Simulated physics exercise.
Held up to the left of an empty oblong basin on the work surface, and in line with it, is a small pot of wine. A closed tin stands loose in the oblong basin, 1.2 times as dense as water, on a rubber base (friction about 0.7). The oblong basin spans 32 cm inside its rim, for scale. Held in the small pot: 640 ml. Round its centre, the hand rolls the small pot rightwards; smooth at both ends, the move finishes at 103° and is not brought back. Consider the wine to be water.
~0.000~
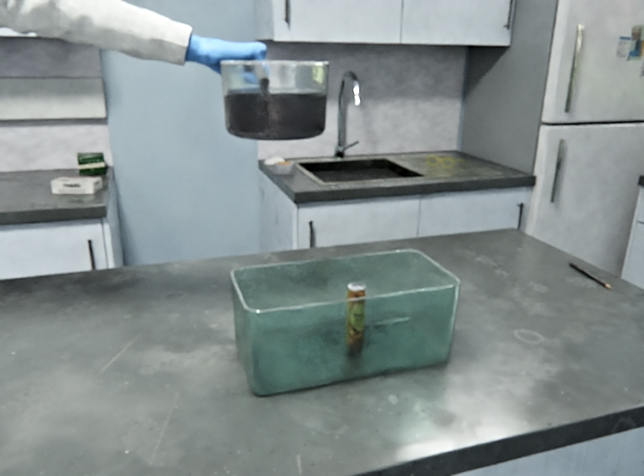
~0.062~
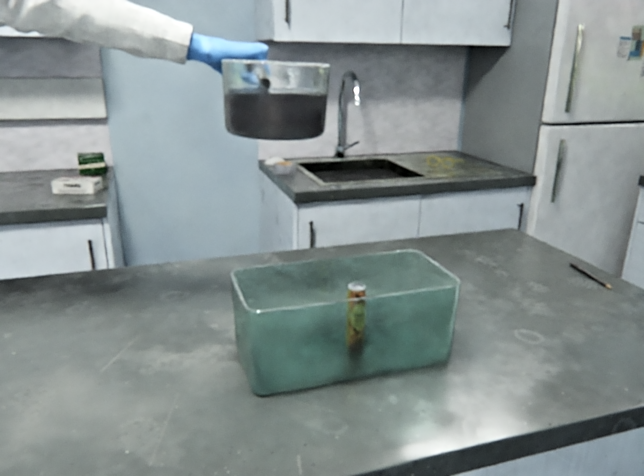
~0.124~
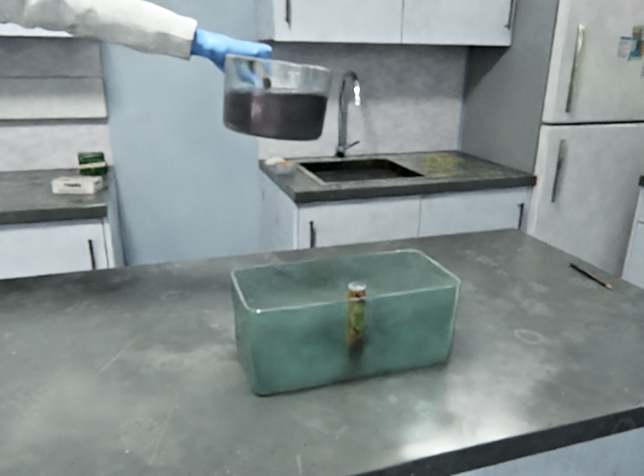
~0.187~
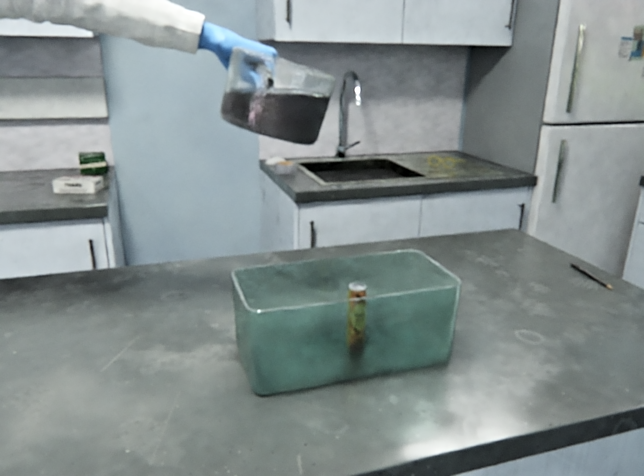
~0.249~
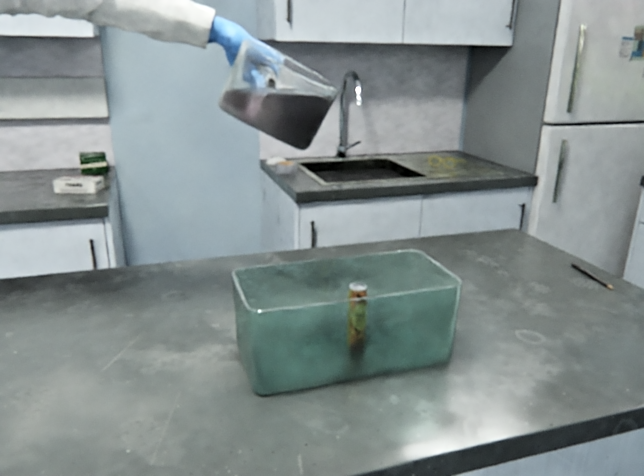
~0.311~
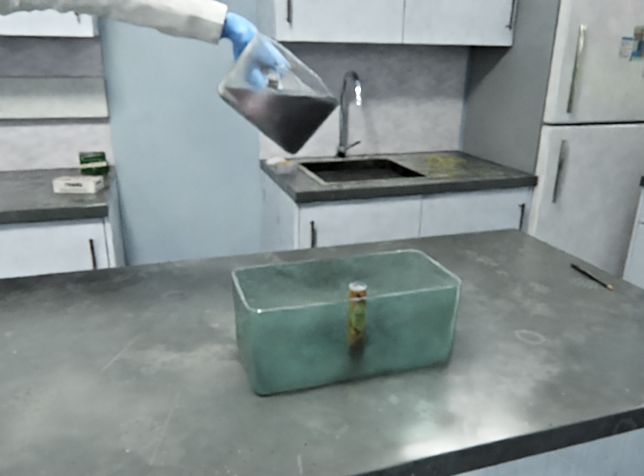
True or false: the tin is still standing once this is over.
True.
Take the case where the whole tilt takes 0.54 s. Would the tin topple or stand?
So the tin will hold steady.
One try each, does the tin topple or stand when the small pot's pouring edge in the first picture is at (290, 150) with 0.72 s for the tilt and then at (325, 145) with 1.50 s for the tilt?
First it remains upright; then it keeps standing.
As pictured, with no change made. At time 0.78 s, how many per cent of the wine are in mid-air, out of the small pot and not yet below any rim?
22 in a hundred, give or take.
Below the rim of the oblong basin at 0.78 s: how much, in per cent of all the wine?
My estimate is about 66 percent.
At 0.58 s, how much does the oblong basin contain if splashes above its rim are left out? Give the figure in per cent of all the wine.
About 5%.
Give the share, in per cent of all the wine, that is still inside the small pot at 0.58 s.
I'd estimate some 42 % remains.
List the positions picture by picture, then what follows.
It leans 0°; its right rim is at (325, 65); the wine meets the walls at (225, 92) and (321, 91); the oblong basin's rim runs from (238, 291) to (439, 267); the tin's top is at (356, 290), in the first frame.
It leans 2°; its right rim is at (326, 67); the wine meets the walls at (226, 92) and (322, 91), in the second frame.
It leans 7°; its right rim is at (329, 72); the wine meets the walls at (226, 91) and (322, 92), in the third frame.
It leans 16°; its right rim is at (332, 81); the wine meets the walls at (226, 92) and (325, 93), in the fourth frame.
It leans 28°; its right rim is at (334, 92); the wine meets the walls at (223, 91) and (329, 94), in the fifth frame.
It leans 41°; its right rim is at (333, 106); the wine meets the walls at (220, 87) and (333, 98), in the sixth frame.
After 0.58 s the tilt is 94° and 41 per cent is still to pour; the tin stands where it began.
After 0.78 s the tilt is 103° and 11 per cent is still to pour; the tin stands where it began.
After 0.99 s the tilt is 103° and 2 per cent is still to pour; the tin stands where it began.
After 1.22 s the tilt is 103° and 0 per cent is still to pour; the tin stands where it began.
In the end the tin stands where it began.
